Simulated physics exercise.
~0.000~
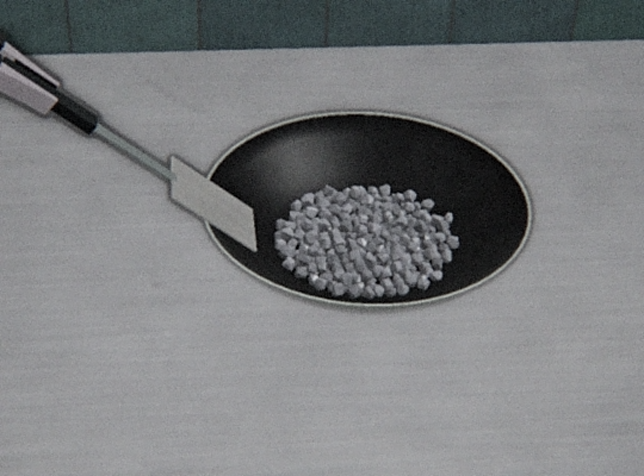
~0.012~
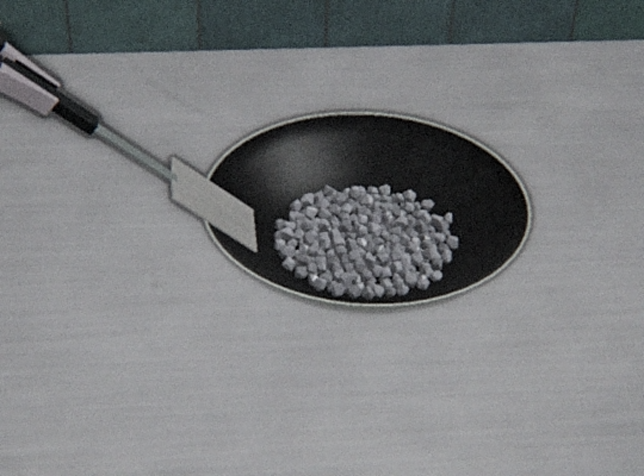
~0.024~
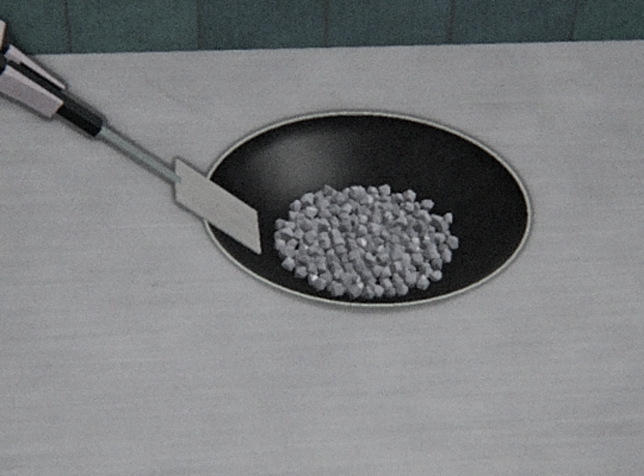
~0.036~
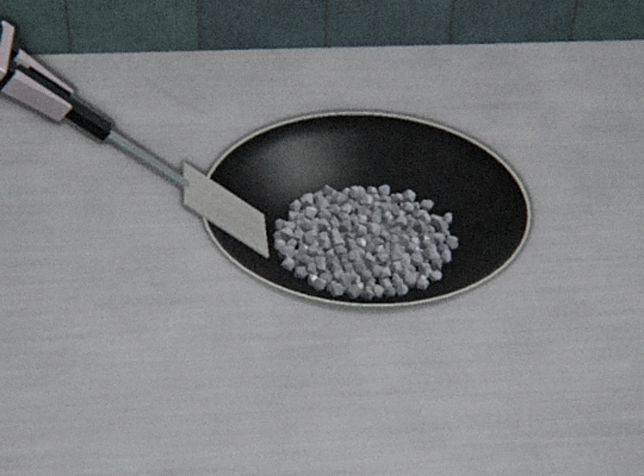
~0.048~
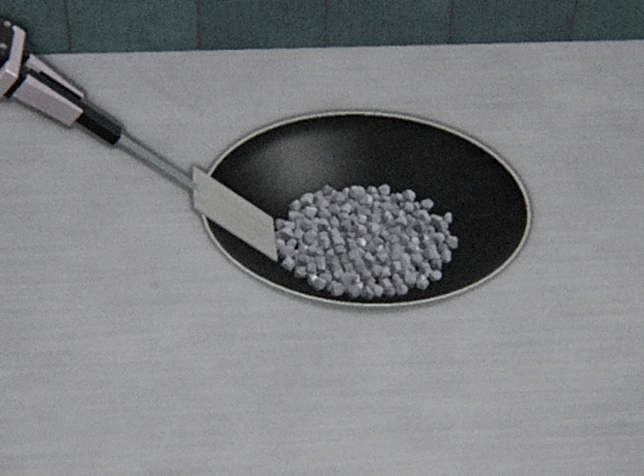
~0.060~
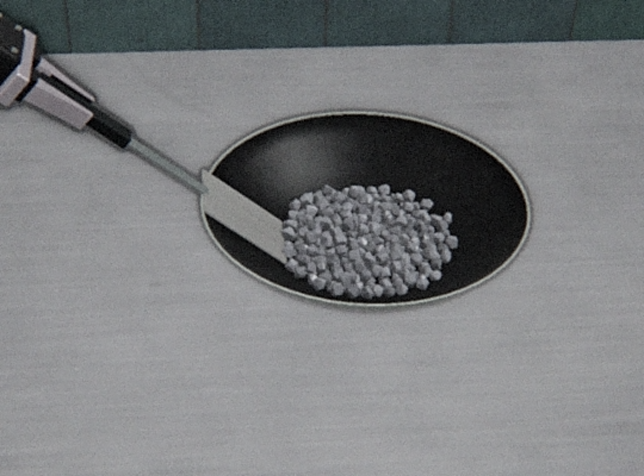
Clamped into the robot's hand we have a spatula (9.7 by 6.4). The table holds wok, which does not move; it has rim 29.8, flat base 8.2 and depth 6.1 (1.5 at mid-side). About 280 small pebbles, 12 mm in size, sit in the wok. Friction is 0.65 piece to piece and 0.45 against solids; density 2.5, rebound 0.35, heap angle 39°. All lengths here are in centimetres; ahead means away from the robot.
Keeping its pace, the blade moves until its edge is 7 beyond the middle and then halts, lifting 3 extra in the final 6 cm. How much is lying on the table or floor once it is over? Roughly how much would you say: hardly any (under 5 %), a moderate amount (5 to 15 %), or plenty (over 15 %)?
I'd say hardly any.
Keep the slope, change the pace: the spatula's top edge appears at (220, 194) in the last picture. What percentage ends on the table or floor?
10 %.
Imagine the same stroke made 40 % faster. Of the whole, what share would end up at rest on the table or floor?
I'd reckon close to 10 per cent.
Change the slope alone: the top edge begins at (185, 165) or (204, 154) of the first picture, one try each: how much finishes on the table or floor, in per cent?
First try around 0 percent, second around 0 percent.
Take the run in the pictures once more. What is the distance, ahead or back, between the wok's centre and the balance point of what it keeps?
Ahead, by around 5.0 cm.
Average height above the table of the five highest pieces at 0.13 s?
I'd put them at about 5 centimetres above the table.
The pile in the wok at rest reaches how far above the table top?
It reaches around 6.5 cm.
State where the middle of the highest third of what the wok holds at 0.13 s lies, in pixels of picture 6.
Around (399, 226).
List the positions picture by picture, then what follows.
The first frame shows the spatula top edge at (172, 177), sloping 41°; upper third of the load around (359, 228), from x 280 to 455, top at y 190; 282 in the wok.
The second frame shows the spatula top edge at (172, 177), sloping 41°; upper third of the load around (359, 228), from x 280 to 450, top at y 190.
The third frame shows the spatula top edge at (176, 179), sloping 41°; upper third of the load around (359, 228), from x 280 to 450, top at y 190.
The fourth frame shows the spatula top edge at (184, 183), sloping 41°; upper third of the load around (358, 228), from x 280 to 450, top at y 190.
The fifth frame shows the spatula top edge at (194, 187), sloping 41°; upper third of the load around (358, 228), from x 280 to 450, top at y 190.
The sixth frame shows the spatula top edge at (203, 190), sloping 41°; upper third of the load around (355, 229), from x 290 to 450, top at y 190; 282 in the wok.
After 0.13 s, sloping 41°, highest piece 5 above the table; 282 in the wok.
After 0.21 s, sloping 41°, highest piece 6 above the table; 282 in the wok.
After 0.44 s, sloping 41°, highest piece 7 above the table; 275 in the wok, 6 on the table or floor, 1 on the blade or in flight.
After 1.49 s, sloping 41°, highest piece 6 above the table; 275 in the wok, 7 on the table or floor.
In the end, 275 in the wok, 7 on the table or floor. That is 2 % on the table or floor.
